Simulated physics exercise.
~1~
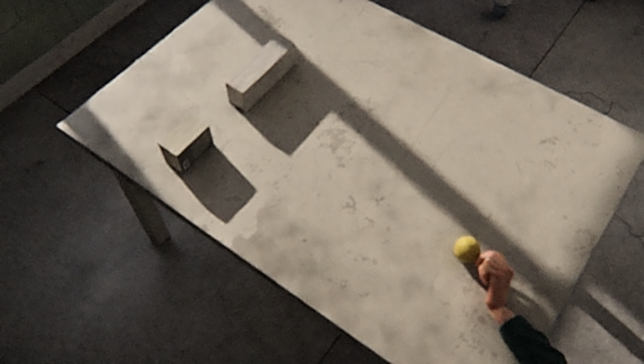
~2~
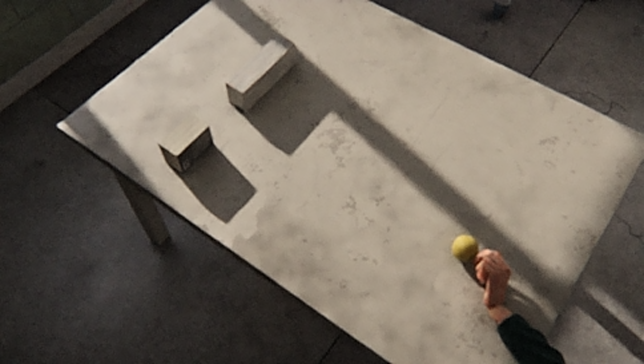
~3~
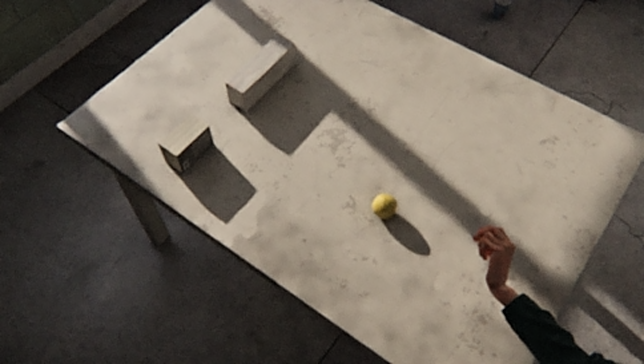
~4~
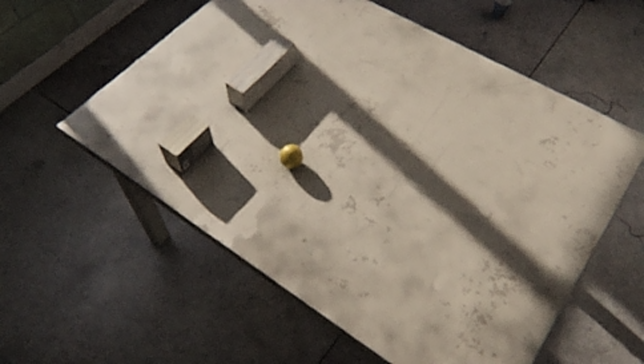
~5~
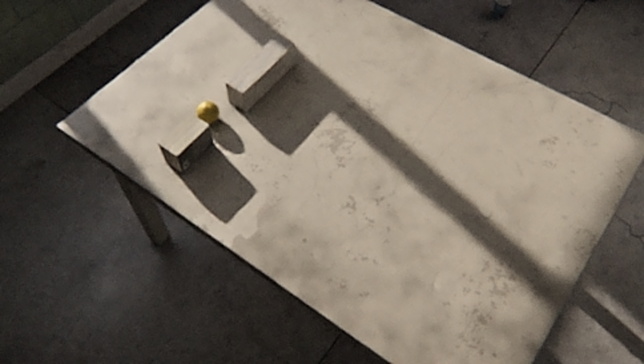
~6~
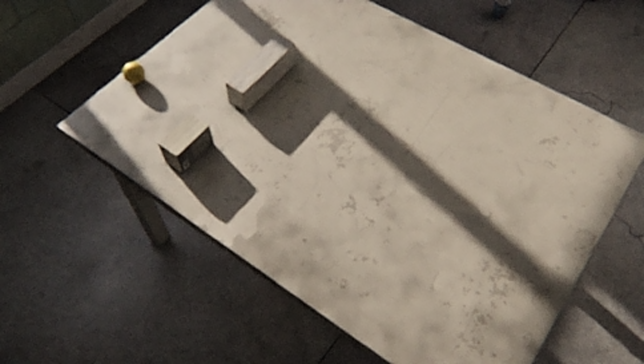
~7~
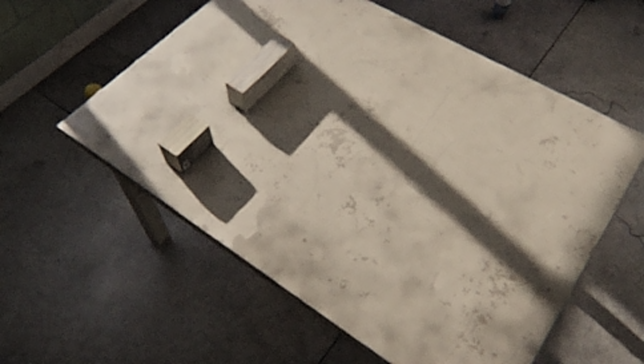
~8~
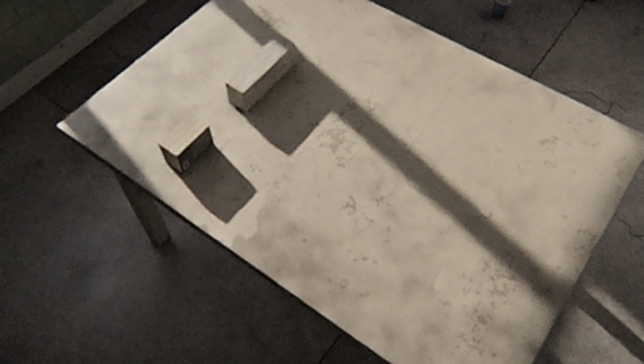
The clip shows a hand releasing a yellow lemon at the lower right of a pale table and drawing back as the lemon rolls toward the upper left, passes between two blocky objects, continues over the far edge, and drops out of view.
